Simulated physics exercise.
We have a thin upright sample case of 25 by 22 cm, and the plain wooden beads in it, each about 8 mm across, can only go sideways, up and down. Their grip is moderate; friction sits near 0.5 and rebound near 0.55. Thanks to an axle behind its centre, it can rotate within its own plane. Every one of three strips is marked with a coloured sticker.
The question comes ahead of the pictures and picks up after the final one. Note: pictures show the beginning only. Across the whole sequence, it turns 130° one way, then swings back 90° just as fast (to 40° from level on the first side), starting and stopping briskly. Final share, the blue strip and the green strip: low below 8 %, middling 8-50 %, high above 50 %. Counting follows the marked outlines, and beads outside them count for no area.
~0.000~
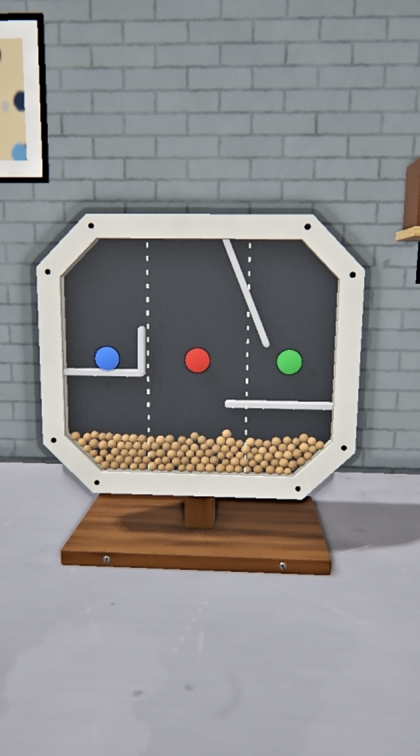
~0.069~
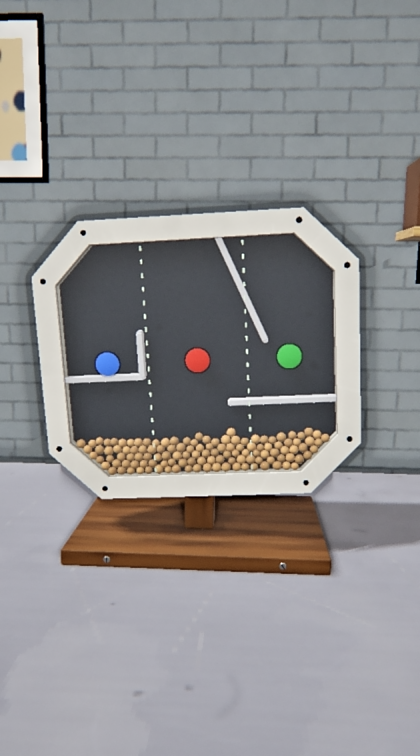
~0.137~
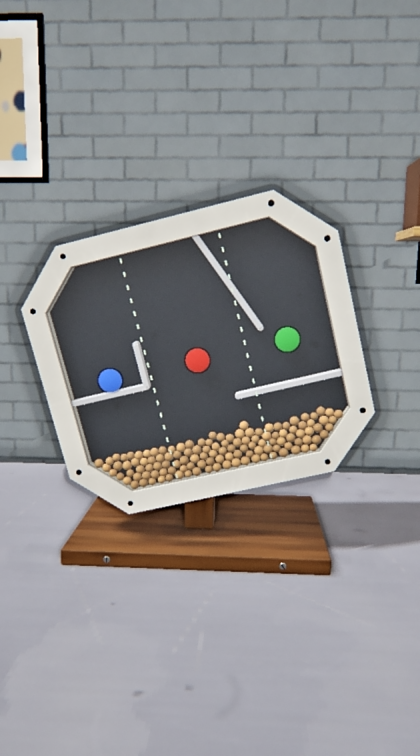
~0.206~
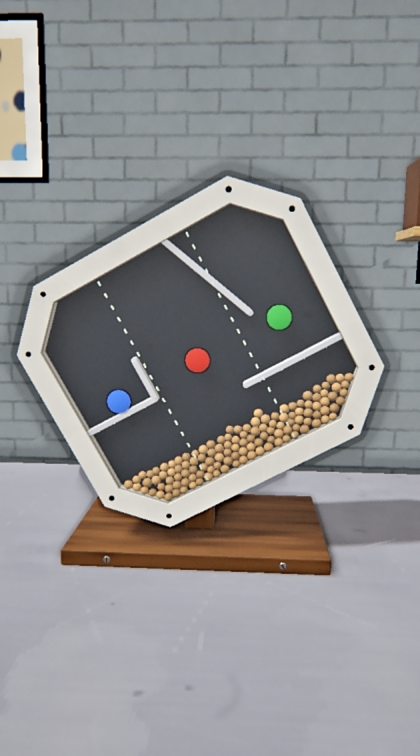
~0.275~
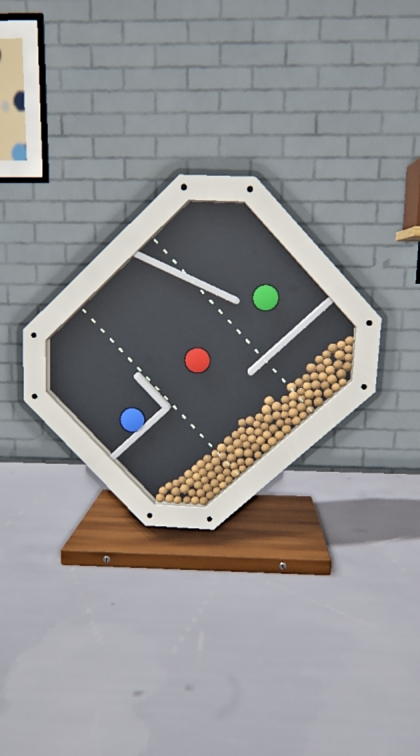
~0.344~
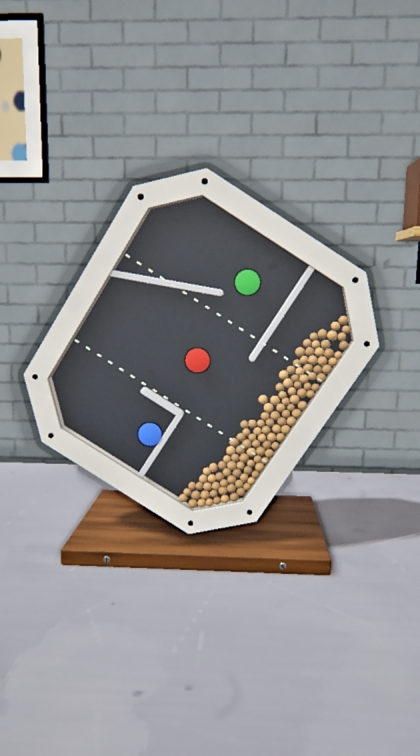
Blue strip: High; green strip: Low.
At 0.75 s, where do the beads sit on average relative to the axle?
Right by about 9 cm and below by about 3 cm.
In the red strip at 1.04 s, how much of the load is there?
Roughly 0 per cent.
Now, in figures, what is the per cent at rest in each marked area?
Red strip: 0; blue strip: 100; green strip: 0.
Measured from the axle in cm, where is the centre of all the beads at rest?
The middle sits around 3 cm left of it and 9 cm below it.
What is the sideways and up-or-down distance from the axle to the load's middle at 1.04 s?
Right: About 4 cm; below: About 9 cm.
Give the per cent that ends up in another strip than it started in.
I'd say something like 70 percent.
After 0.75 s, it stands 130° anticlockwise; the beads' middle is 9 cm right of and 3 cm below the centre; red 10 %, blue 90 %.
After 1.04 s, it stands 84° anticlockwise; the beads' middle is 4 cm right of and 9 cm below the centre; blue 100 %.
After 1.32 s, it stands 40° anticlockwise; the beads' middle is 4 cm left of and 9 cm below the centre; blue 100 %.
All still by 2.0 s, it stands 40° anticlockwise; red 0 %, blue 100 %, green 0 %.
